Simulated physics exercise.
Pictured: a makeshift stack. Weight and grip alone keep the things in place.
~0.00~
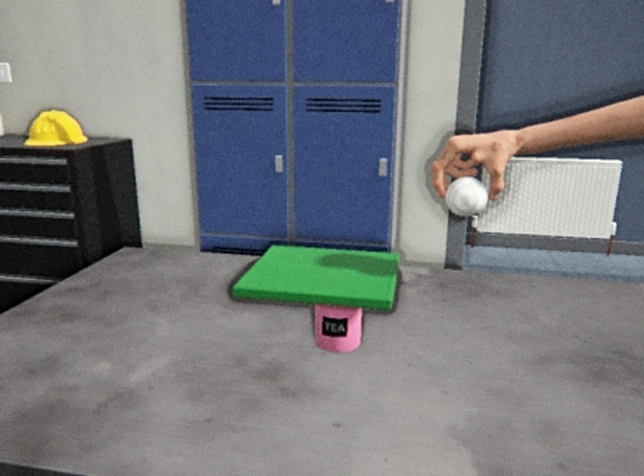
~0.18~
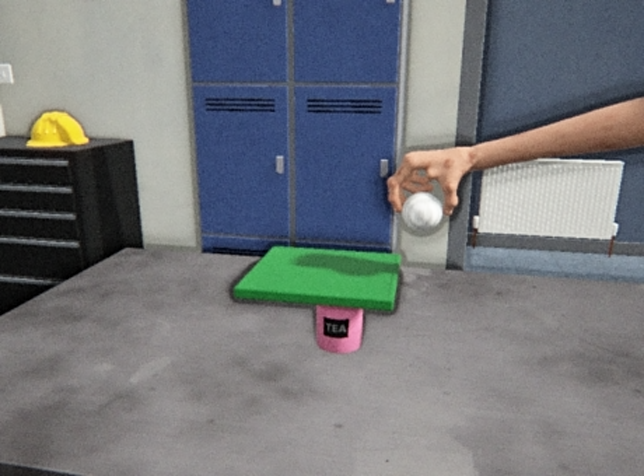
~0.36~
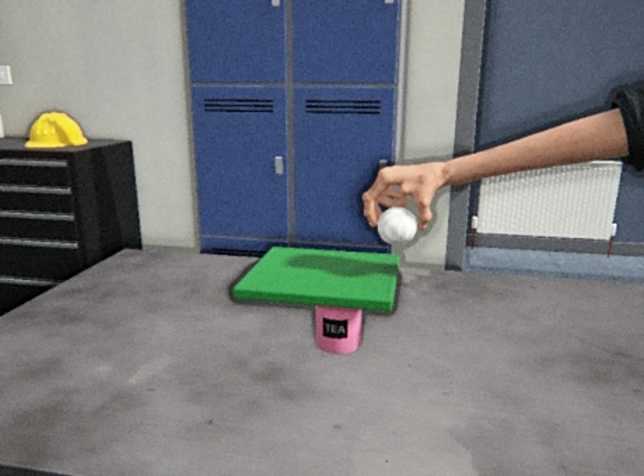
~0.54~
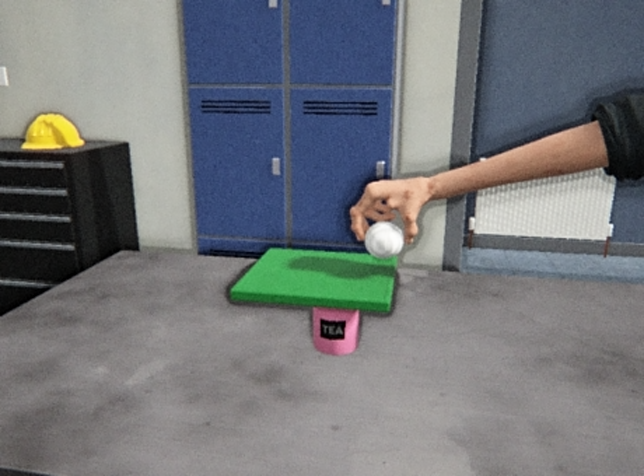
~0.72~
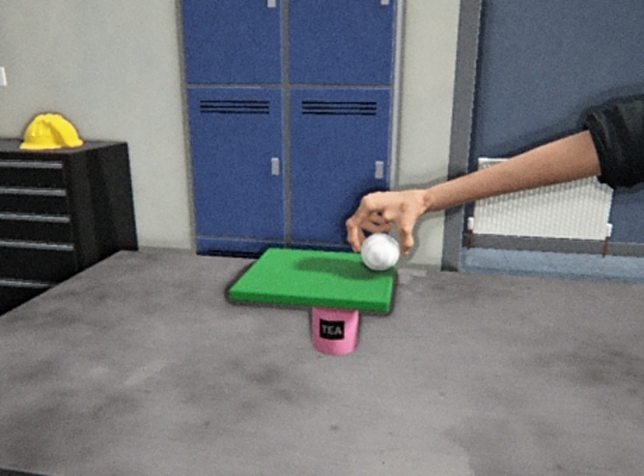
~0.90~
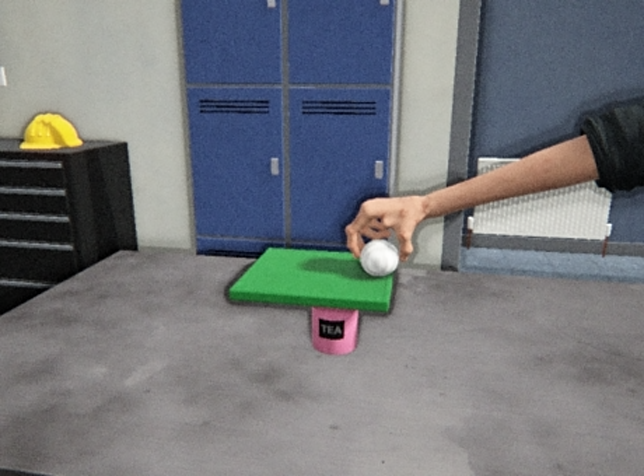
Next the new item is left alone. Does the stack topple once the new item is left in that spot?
No, carries the load.
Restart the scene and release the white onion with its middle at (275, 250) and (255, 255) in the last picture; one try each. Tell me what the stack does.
First case: It collapses; second case: It collapses.
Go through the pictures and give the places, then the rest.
Coming down; white onion (466, 197); green lid (323, 274), in the first picture.
Coming down; white onion (422, 212); green lid (325, 274), in the second picture.
Coming down; white onion (397, 226); green lid (324, 275), in the third picture.
Coming down; white onion (384, 240); green lid (321, 276), in the fourth picture.
Coming down; white onion (380, 252); green lid (320, 276), in the fifth picture.
Set down, still held; white onion (379, 258); green lid (320, 276), in the sixth picture.
By 1.10 s, all is still.
By 1.30 s, white onion resting near (379, 258).
When it is over (2.0 s), all 3 as before. End places, in pixels of the last picture, white onion near (379, 258). The stack keeps its balance.
